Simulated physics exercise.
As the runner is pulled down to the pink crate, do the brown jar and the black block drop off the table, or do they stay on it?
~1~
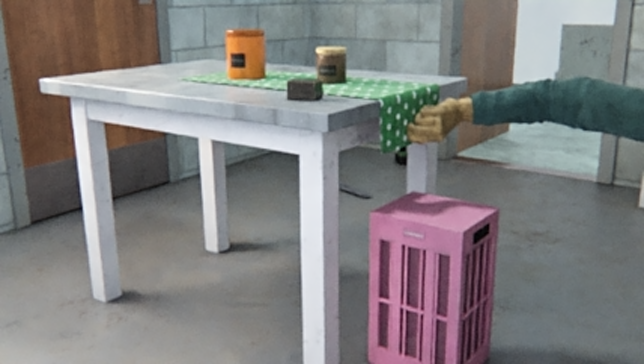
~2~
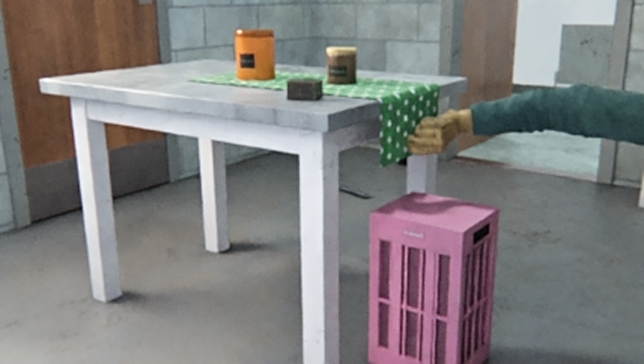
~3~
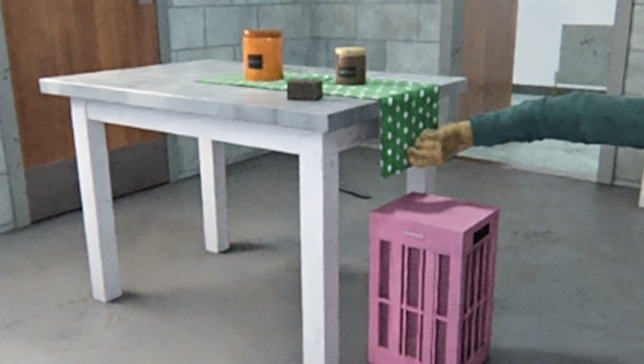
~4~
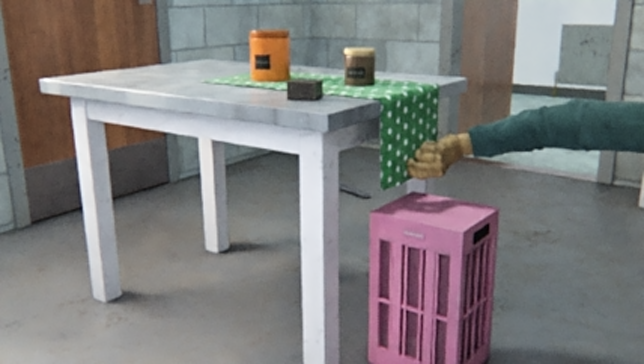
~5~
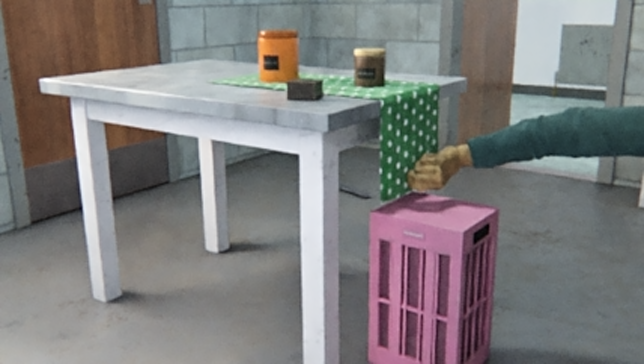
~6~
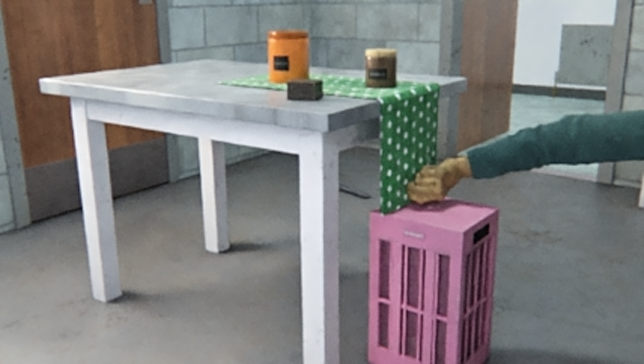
Both stay on the table. The brown jar is carried to the right with the runner but remains upright on top, and the black block stays in its place.
In the video, a gloved hand slowly pulls the hanging end of a green dotted table runner downward, carrying an orange canister and a brown jar to the right while a black block stays put. The hem reaches the pink crate with everything still on the table.
